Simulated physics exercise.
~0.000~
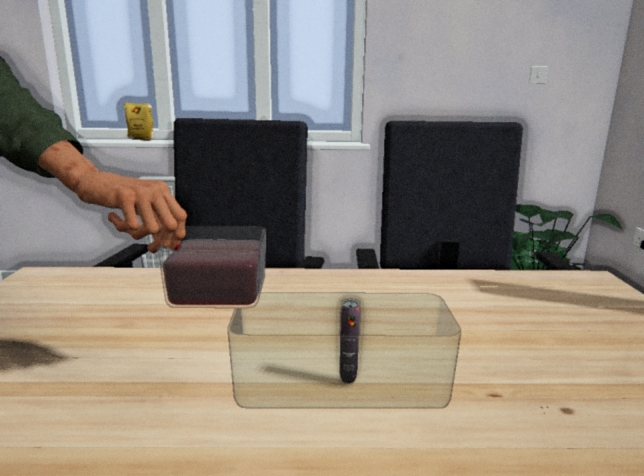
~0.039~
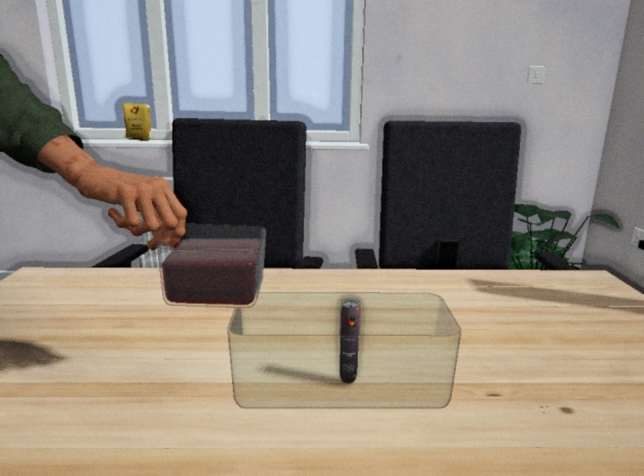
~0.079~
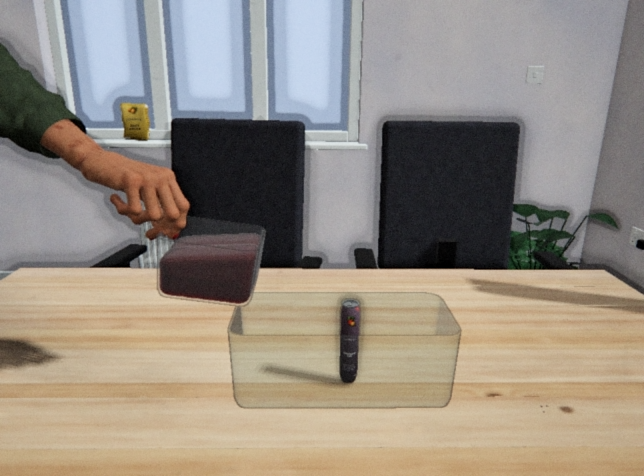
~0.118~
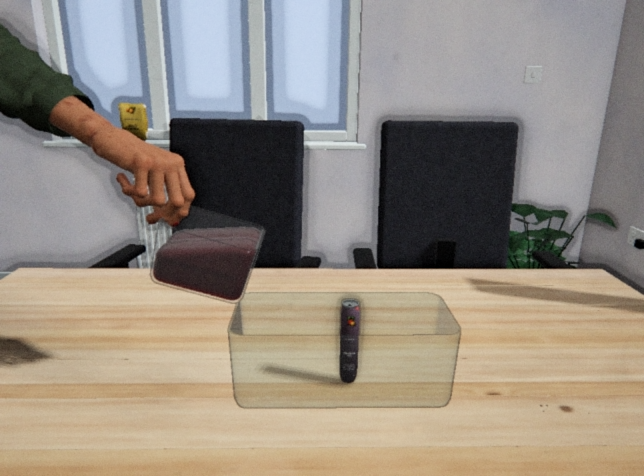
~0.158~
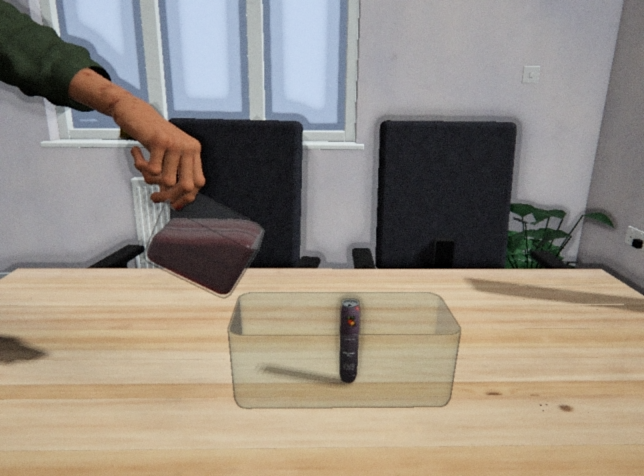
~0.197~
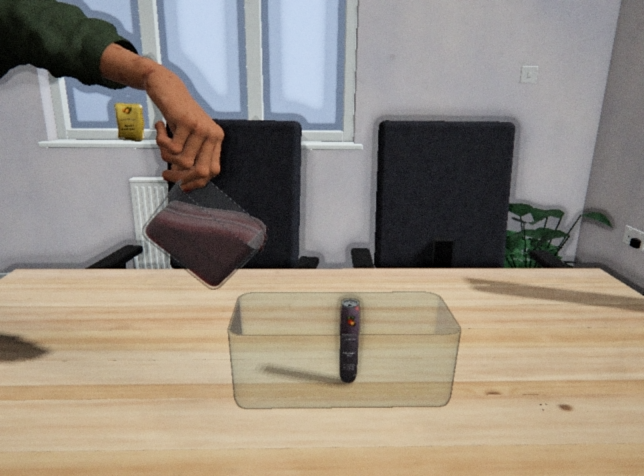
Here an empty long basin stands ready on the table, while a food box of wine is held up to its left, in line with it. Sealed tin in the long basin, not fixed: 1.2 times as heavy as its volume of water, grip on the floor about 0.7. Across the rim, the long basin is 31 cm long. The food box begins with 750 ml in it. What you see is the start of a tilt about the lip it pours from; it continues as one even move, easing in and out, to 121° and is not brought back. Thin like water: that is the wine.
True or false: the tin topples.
True.
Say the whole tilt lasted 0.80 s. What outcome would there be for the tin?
Result: Tin tipped over.
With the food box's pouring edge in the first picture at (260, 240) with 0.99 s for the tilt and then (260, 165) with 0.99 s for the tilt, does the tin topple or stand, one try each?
First it tips over; then it stays on its base.
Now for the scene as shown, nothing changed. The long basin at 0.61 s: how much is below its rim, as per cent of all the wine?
88 per cent, give or take a little.
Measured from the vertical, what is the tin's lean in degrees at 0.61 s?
Near 10 degrees.
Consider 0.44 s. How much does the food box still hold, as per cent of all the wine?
I'd put it near 36 percent.
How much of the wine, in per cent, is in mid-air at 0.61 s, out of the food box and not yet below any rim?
In-air share: About 10 %.
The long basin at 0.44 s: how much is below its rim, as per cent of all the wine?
Some 12 per cent.
Then, 0.44 s in, the tilt is 117° and 36 per cent is still to pour; the tin stands where it began.
Then, 0.61 s in, the tilt is 121° and 1 per cent is still to pour; the tin leans 10°.
Then, 0.79 s in, the tilt is 121° and 0 per cent is still to pour; the tin leans 39°.
Then, 0.99 s in, the tilt is 121° and 0 per cent is still to pour; the tin lies on its side.
Finally, the tin lies on its side.
